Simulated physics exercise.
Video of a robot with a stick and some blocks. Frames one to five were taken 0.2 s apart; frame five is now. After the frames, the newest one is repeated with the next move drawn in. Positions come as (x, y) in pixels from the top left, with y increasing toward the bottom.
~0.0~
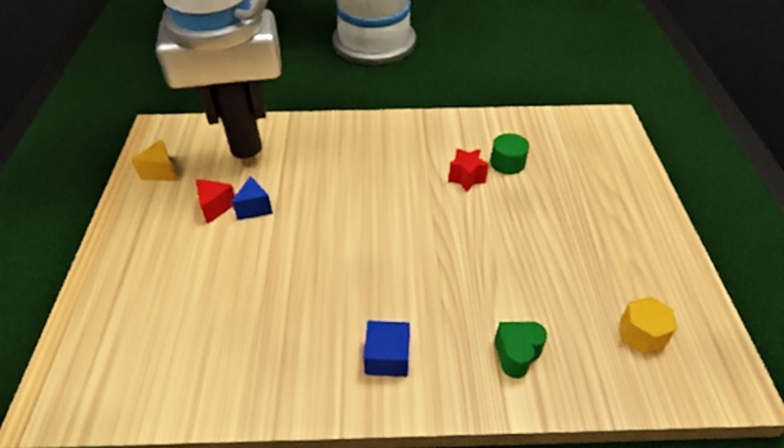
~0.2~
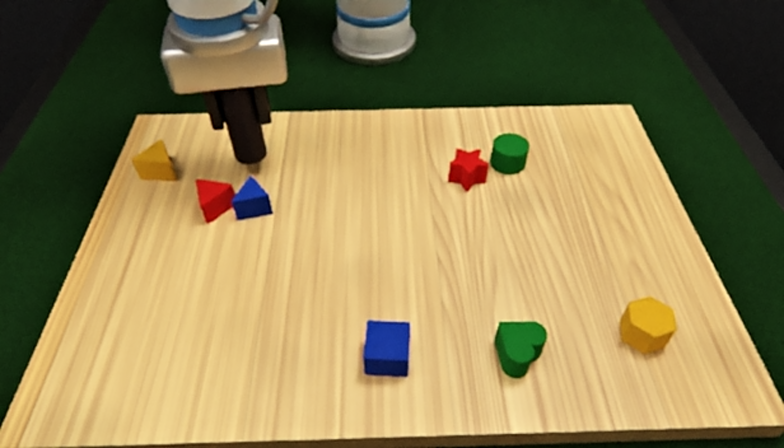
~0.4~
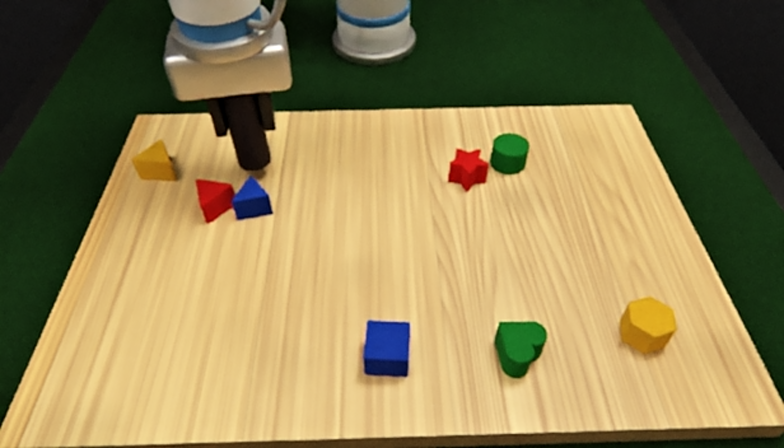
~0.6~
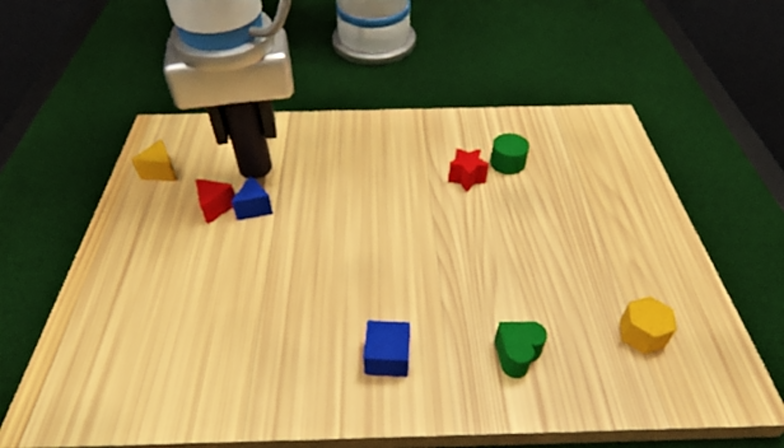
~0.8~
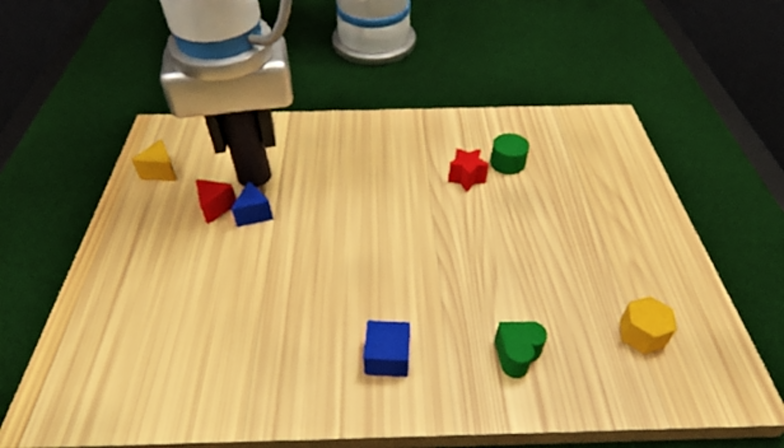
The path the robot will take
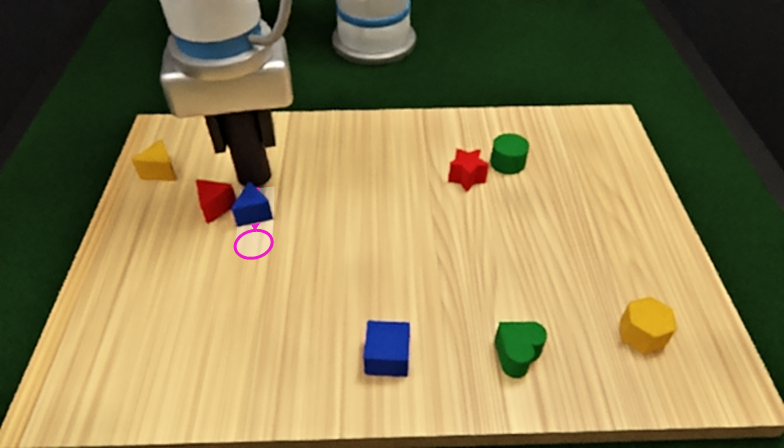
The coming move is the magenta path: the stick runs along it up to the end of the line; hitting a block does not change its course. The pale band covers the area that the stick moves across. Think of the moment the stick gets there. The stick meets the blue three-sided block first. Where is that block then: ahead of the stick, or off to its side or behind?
Once the path is finished, the blue three-sided block still sits ahead of the stick.
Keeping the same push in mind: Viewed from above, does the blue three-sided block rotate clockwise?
I believe not.
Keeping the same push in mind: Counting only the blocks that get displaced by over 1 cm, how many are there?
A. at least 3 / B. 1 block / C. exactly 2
(B)
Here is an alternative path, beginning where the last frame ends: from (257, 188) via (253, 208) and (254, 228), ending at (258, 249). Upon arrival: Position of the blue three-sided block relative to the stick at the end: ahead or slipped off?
Still being pushed.
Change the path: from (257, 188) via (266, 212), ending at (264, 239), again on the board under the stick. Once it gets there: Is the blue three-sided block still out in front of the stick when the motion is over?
Yes, I think so.
Drawn move, from (257, 188) to (254, 244).
What follows on the original path. Halfway along, stick at (253, 204); blue three-sided block at (250, 226).
At the end, stick at (250, 232); red three-sided block still; blue three-sided block at (250, 250), turned 45° anticlockwise.
